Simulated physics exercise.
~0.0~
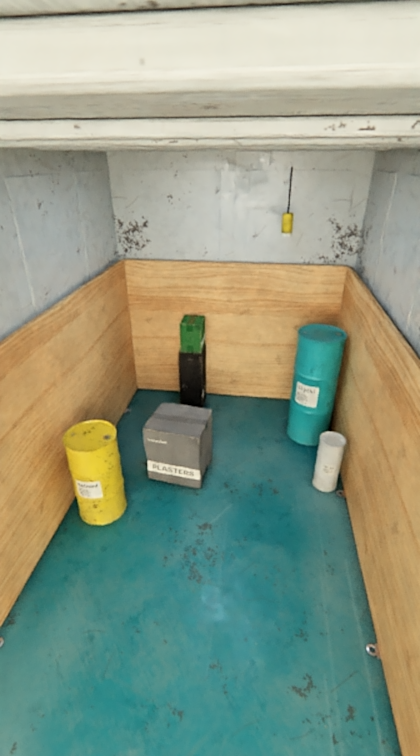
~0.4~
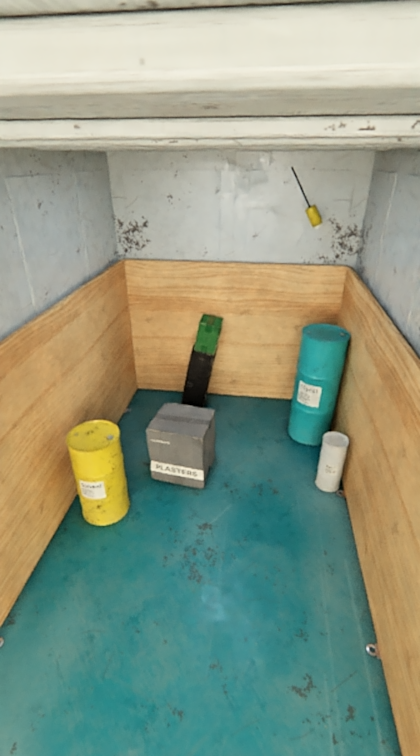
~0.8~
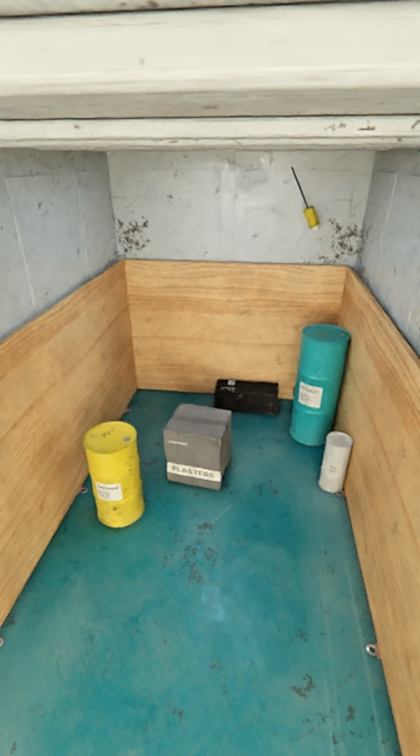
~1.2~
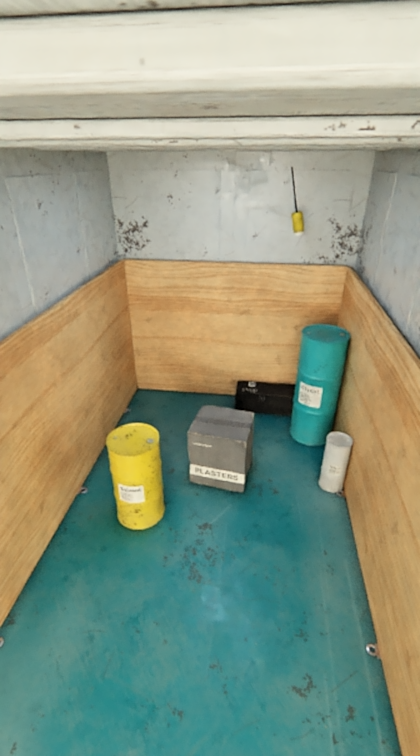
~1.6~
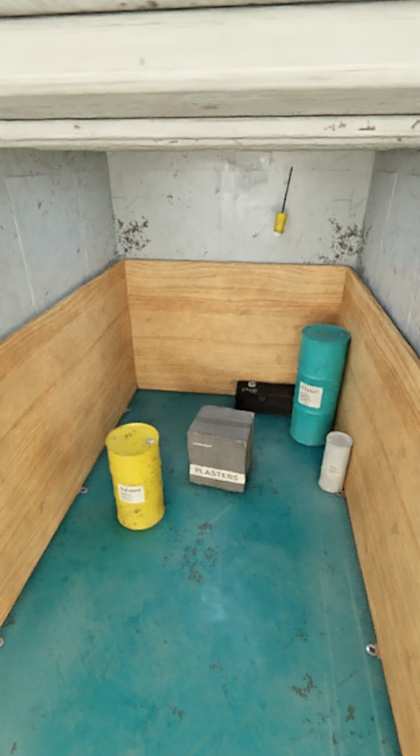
At the start, a green box sits on top of an upright black box near the back wall of a van's load area, with a grey box and yellow drum in front and a turquoise drum and white canister on the right. The stacked boxes tilt together to the right, while a small yellow object hanging on the wall swings right. The black box then falls onto its side, and the green box drops out of sight. The grey box and yellow drum slide right, staying upright. Finally, the black box lies behind the grey box, beside the turquoise drum, as the hanging object swings back left.
